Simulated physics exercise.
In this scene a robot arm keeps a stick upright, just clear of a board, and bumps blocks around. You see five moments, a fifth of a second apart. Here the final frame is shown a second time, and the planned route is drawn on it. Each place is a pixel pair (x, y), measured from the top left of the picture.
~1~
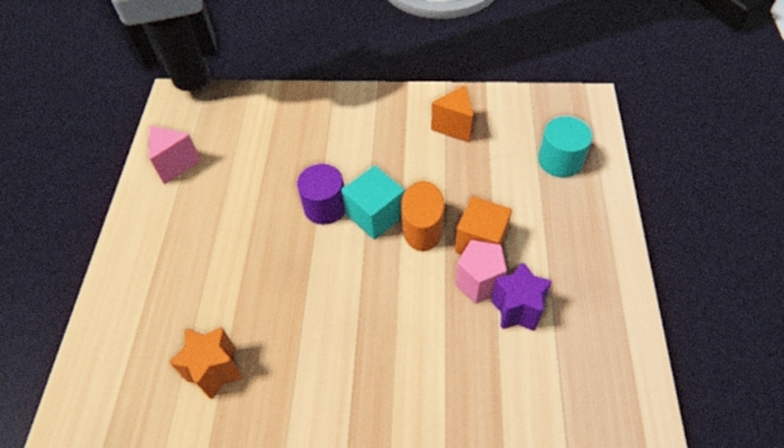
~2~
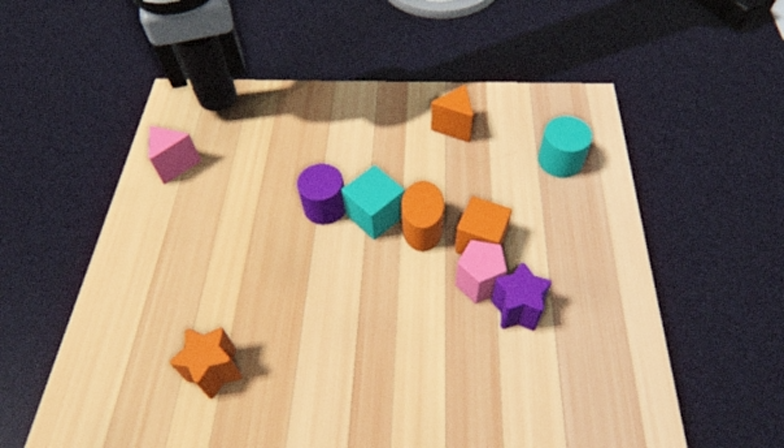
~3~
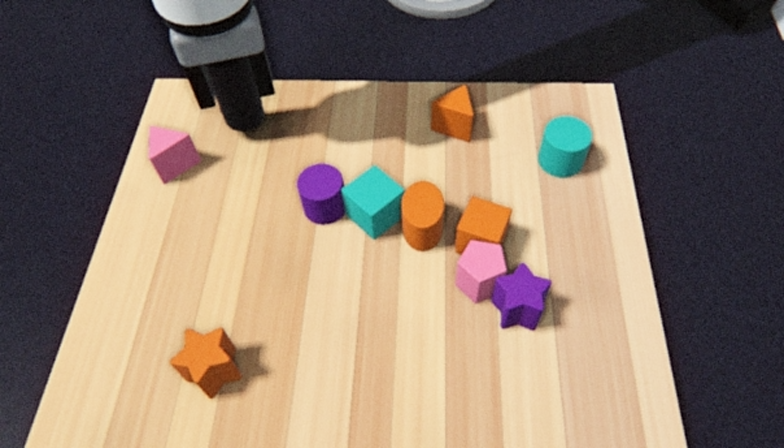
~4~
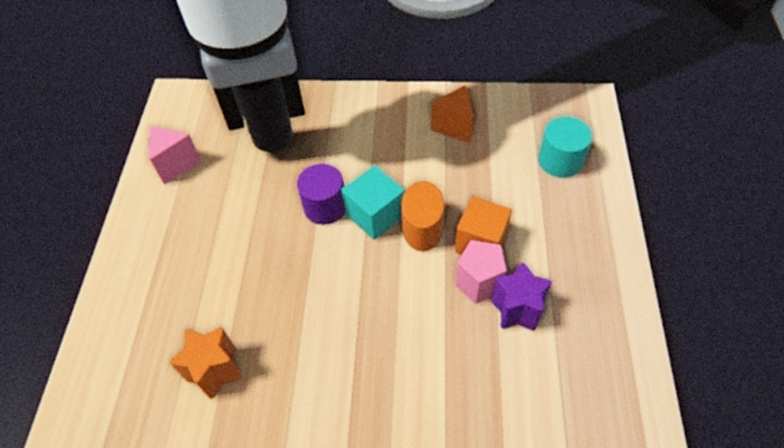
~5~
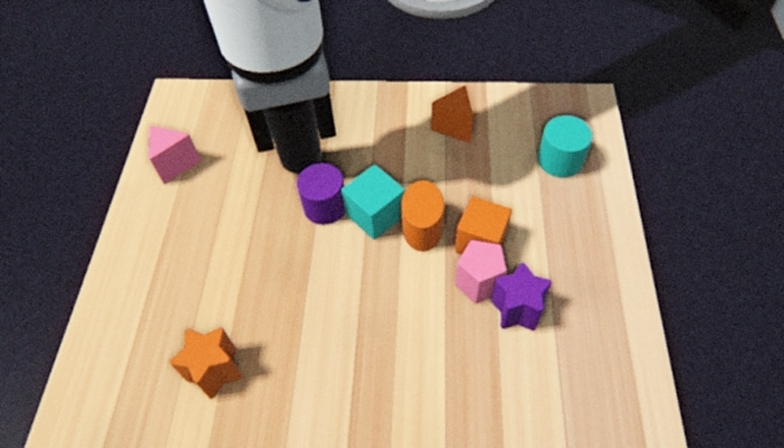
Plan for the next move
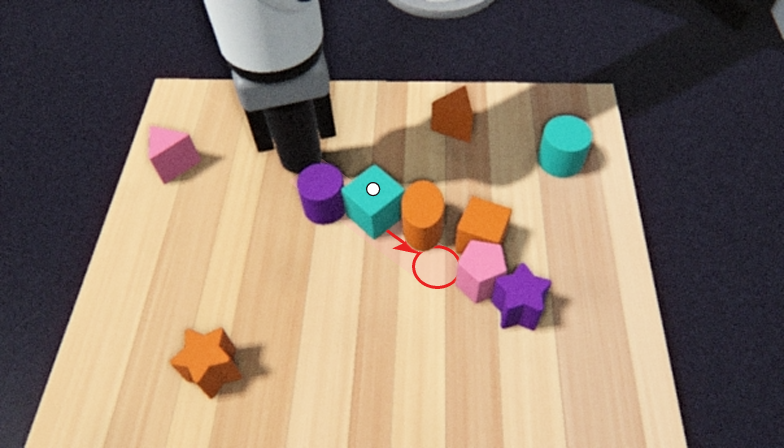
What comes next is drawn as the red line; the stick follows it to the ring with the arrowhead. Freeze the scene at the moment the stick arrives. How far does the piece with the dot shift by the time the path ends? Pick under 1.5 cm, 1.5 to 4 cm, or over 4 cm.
It is going to finish beyond 4 cm from where it is now.
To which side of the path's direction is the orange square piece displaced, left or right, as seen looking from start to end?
The orange square piece is shifted sideways to the left, facing along the path from start to end.
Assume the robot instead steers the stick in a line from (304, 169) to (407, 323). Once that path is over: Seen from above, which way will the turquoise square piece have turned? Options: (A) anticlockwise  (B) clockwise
I'll go with A - anticlockwise.
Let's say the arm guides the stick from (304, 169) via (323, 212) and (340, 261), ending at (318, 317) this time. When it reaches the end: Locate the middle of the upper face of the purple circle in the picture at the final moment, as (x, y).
The purple circle ends near (358, 316).
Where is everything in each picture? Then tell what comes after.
The first picture shows stick tip (192, 79); block tops, purple circle (320, 181); turquoise square piece (373, 189); orange oval block (423, 203); orange square piece (485, 218).
The second picture shows stick (218, 98); blocks unchanged.
The third picture shows stick (245, 118); blocks unchanged.
The fourth picture shows stick (273, 138); blocks unchanged.
The fifth picture shows stick (301, 158); purple circle (320, 181); turquoise square piece (373, 189); orange oval block (423, 203); orange square piece (485, 218).
Path on the board, in a line from (304, 169) to (437, 267); the dot is on the turquoise square piece.
On the path given first. One third of the way, stick (343, 189); purple circle (331, 212); turquoise square piece (380, 202), turned 50° anticlockwise.
Two thirds of the way, stick (389, 223); purple circle (337, 226); turquoise square piece (414, 242), turned 80° anticlockwise; orange oval block (446, 210), turned 20° anticlockwise; orange square piece (491, 220).
At the end, stick (437, 257); purple circle (337, 226); turquoise square piece (443, 287), turned 55° anticlockwise; orange oval block (468, 214), turned 35° anticlockwise; orange square piece (517, 218), turned 15° anticlockwise.
